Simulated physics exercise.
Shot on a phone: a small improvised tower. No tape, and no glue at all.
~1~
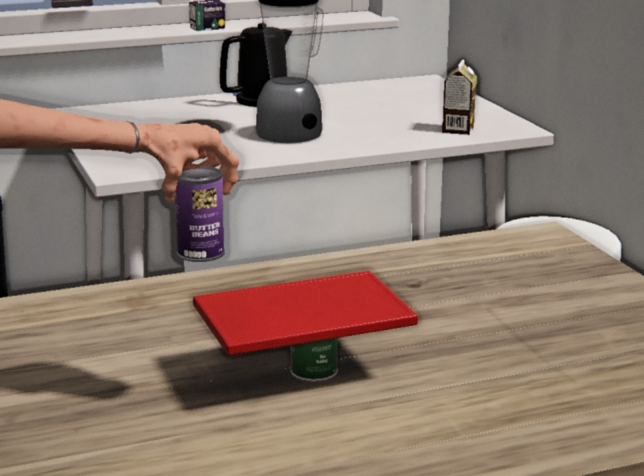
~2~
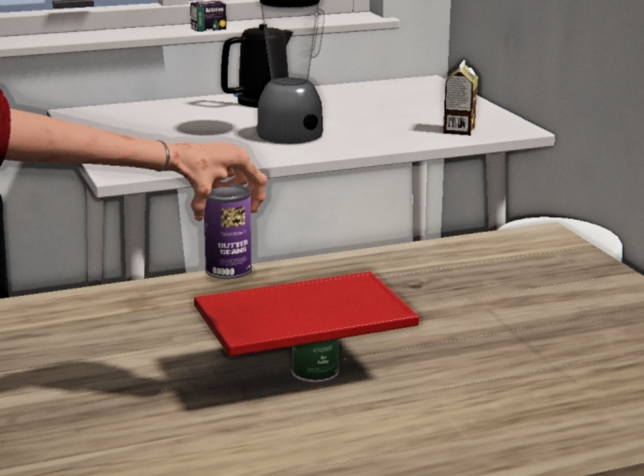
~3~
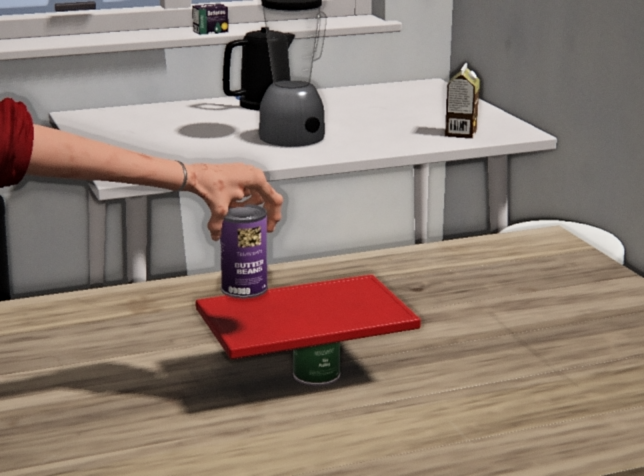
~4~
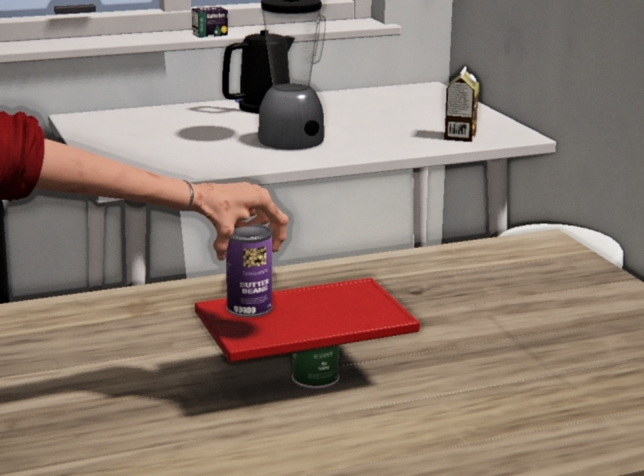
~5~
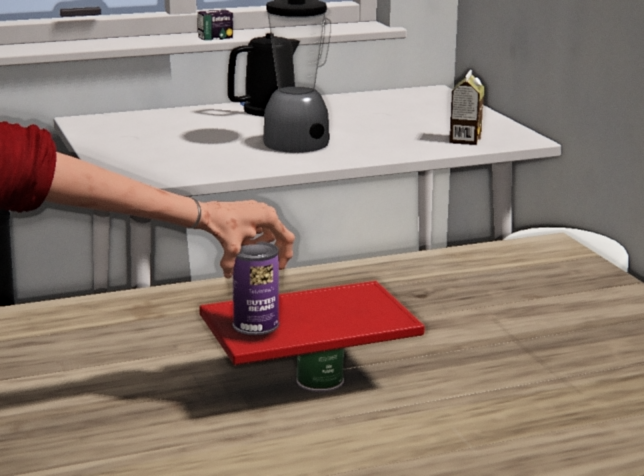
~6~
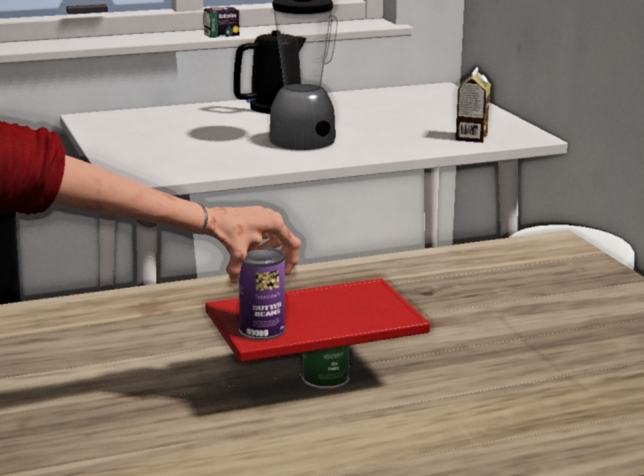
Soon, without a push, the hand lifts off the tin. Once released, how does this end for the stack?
It will fail to support the load.
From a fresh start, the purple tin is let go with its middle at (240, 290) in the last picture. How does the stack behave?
What happens next is that it goes down.
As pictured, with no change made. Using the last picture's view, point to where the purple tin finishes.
It ends up close to (150, 398).
Then, 0.50 s later than the last frame, purple tin now fallen; red lid tilted by 46°.
Then, 0.60 s later than the last frame, red lid tilted by 39°.
When it is over, fallen, purple tin; moved from the start, red lid; green tin as before. End places, in pixels of the last picture, purple tin near (151, 398). The stack comes apart.
